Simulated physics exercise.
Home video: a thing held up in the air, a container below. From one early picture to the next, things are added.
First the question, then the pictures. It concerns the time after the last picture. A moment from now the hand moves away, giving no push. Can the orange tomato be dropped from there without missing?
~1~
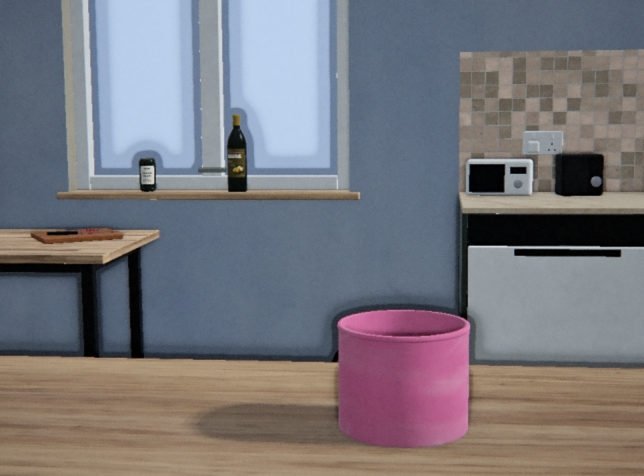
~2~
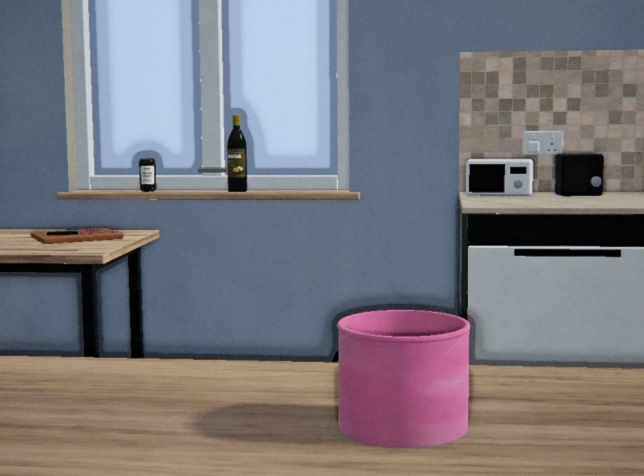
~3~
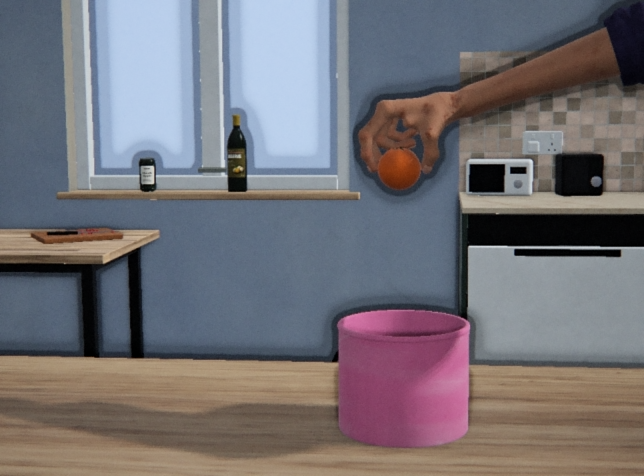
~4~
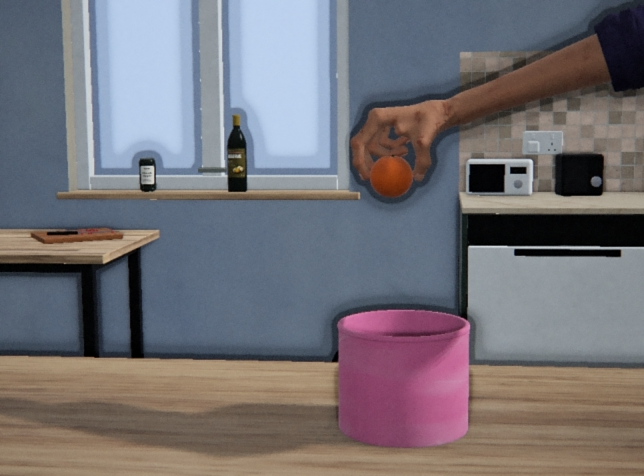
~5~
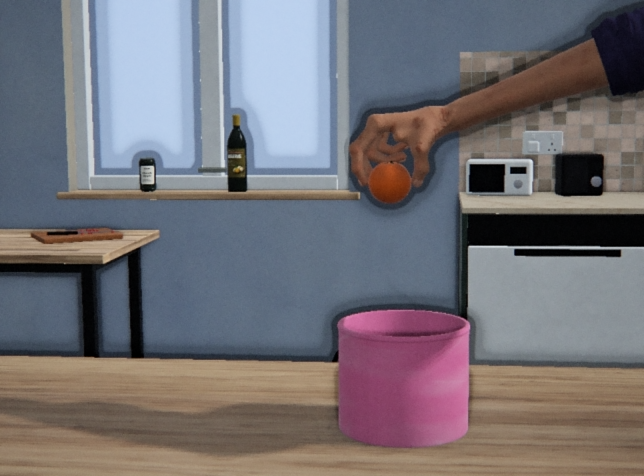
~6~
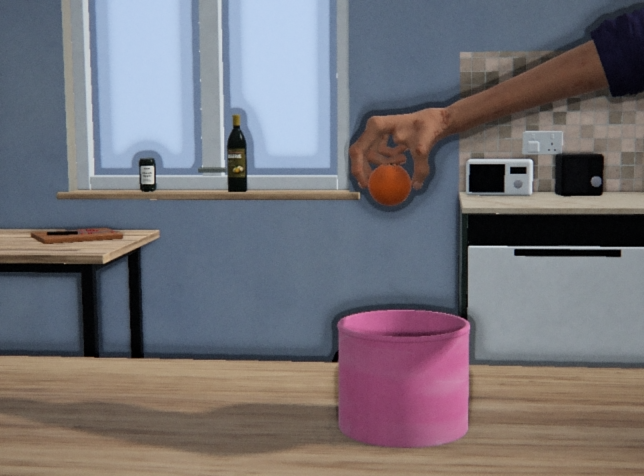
Let it go and it will settle in there.
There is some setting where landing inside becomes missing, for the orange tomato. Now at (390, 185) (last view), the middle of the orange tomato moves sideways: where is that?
(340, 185).
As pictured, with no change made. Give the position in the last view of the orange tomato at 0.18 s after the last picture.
Somewhere near (390, 251) in the last view.
Then, 0.18 s later than the last frame, orange tomato shifted about its own width near (390, 251).
When it is over, the orange tomato drops into the container, near (390, 401).
